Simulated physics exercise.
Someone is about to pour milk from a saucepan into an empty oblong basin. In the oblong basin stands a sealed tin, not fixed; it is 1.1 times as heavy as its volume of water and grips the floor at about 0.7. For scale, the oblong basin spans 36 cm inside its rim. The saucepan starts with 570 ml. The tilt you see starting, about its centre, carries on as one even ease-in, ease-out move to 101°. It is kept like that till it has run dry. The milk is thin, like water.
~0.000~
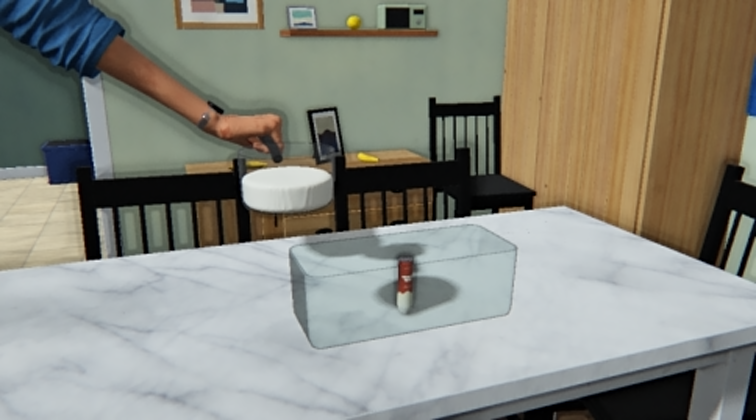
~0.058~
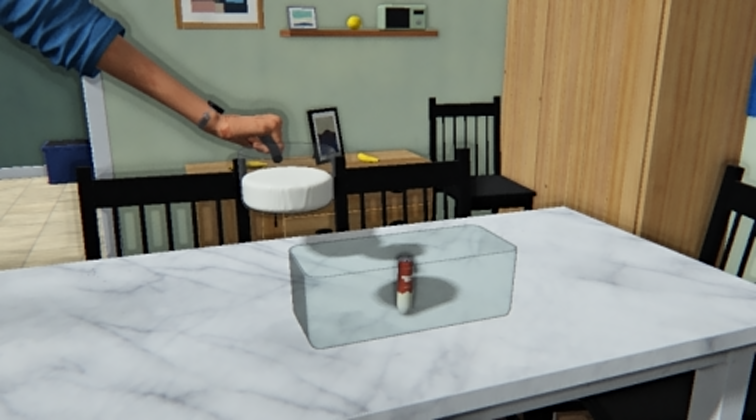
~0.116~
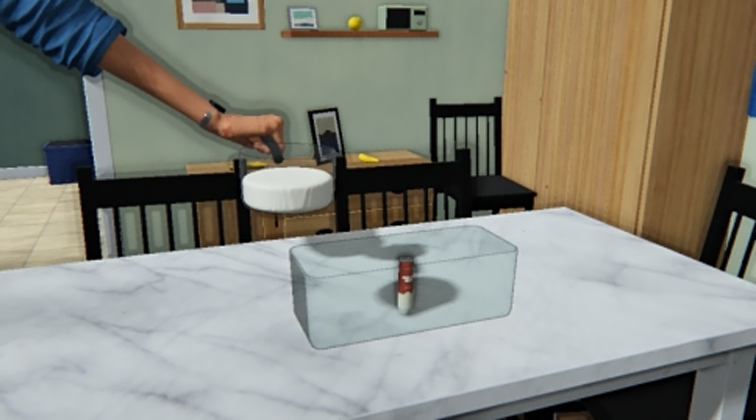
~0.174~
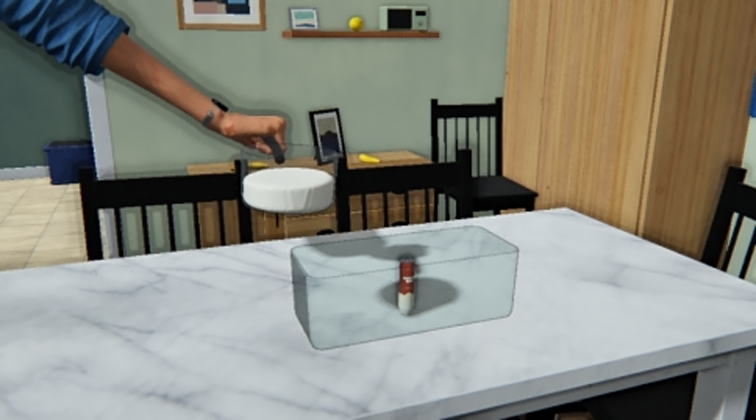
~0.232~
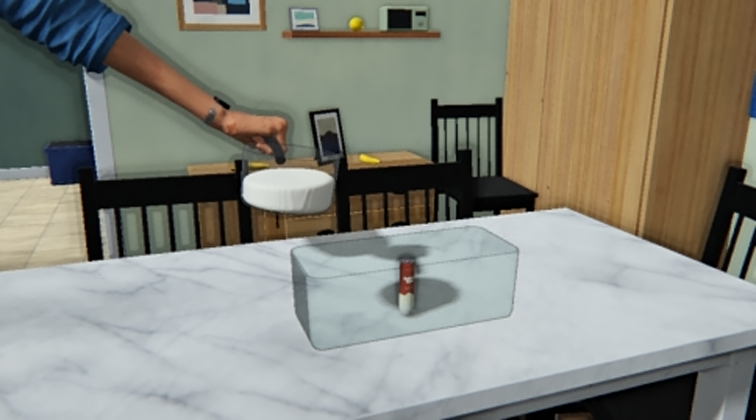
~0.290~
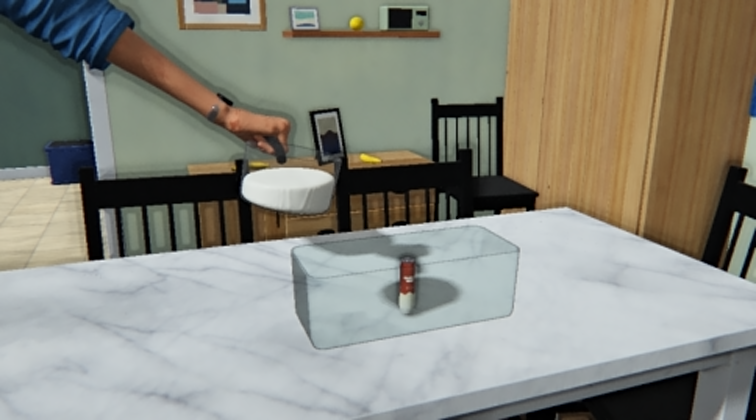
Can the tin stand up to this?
It keeps standing.
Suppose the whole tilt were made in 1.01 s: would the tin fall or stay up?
The tin keeps standing.
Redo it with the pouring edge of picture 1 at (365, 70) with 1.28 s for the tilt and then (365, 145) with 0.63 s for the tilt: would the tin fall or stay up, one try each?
First it falls; then it falls.
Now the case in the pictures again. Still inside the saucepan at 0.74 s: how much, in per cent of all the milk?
Near 80 in a hundred.
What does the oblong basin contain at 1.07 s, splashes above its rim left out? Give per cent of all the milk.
Some 60 per cent.
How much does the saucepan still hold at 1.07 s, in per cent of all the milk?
Some 22 per cent.
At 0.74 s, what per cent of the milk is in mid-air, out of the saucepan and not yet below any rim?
Near 18 in a hundred.
By 0.74 s the tilt is 62° and 80 per cent is still to pour; the tin stands where it began.
By 1.07 s the tilt is 94° and 23 per cent is still to pour; the tin stands where it began.
By 1.41 s the tilt is 101° and 2 per cent is still to pour; the tin stands where it began.
By 1.78 s the tilt is 101° and 0 per cent is still to pour; the tin stands where it began.
At rest the tin stands where it began.
